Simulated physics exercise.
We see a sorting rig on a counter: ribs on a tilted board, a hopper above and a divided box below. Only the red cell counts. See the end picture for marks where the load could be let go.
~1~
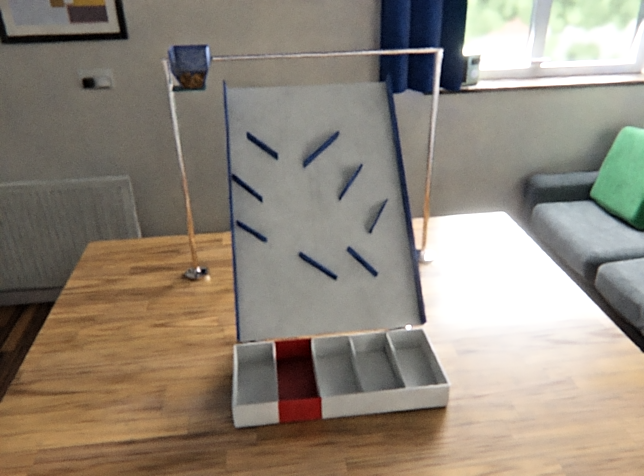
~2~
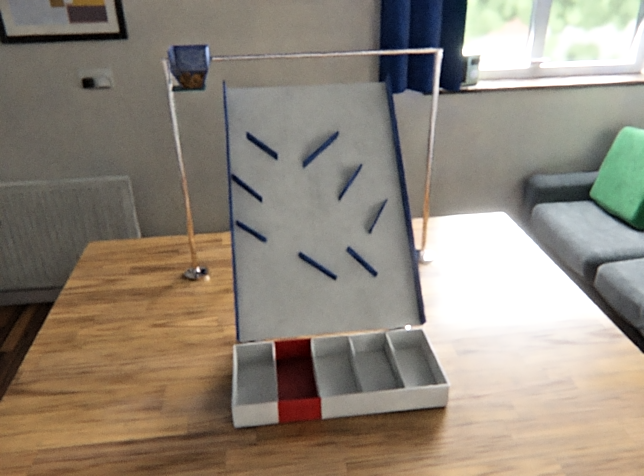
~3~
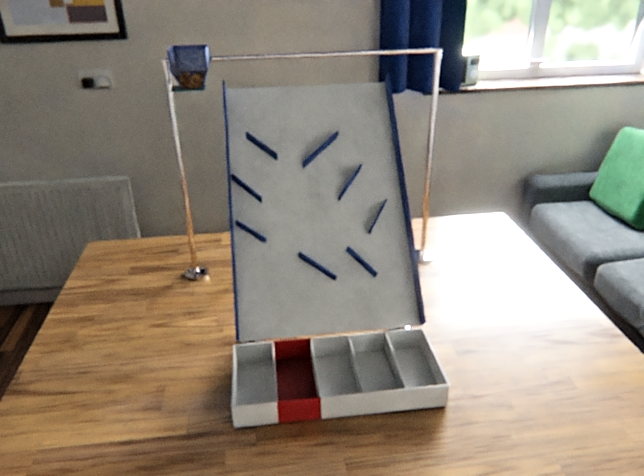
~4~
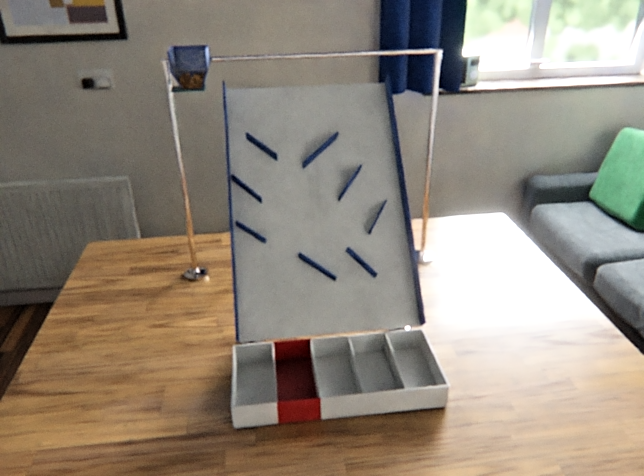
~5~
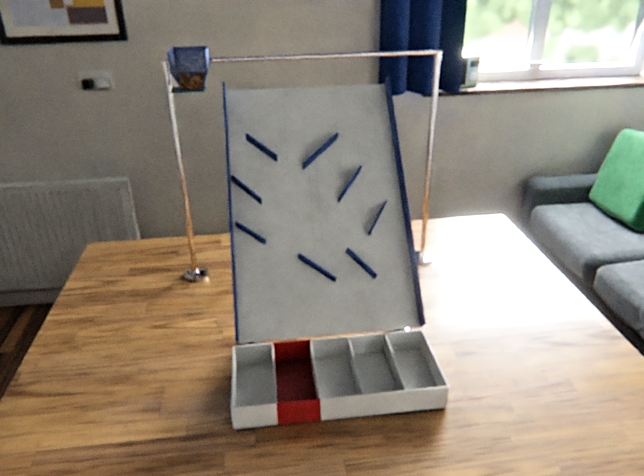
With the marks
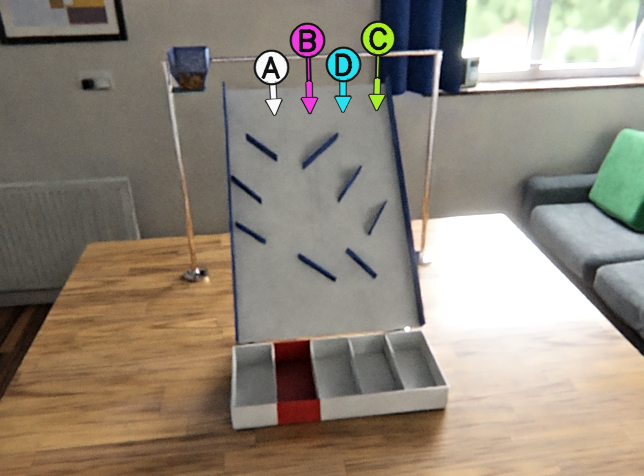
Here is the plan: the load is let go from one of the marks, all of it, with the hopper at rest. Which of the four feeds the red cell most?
Take B.
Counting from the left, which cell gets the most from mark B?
The second.
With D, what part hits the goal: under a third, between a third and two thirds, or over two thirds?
Under a third.
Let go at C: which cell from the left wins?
The fifth from the left.
On the marked copy, mark A meets the board at (274, 109); mark B meets the board at (309, 107); mark C meets the board at (376, 104); mark D meets the board at (342, 106).
Choosing A, a stray few in the red cell, most in other cells, a small part outside the box.
Choosing B, about a third in the red cell, about a quarter in other cells, about a third outside the box.
Choosing C, none in the red cell, about two thirds in other cells, about a third outside the box.
Choosing D, a stray few in the red cell, most in other cells, about a quarter outside the box.
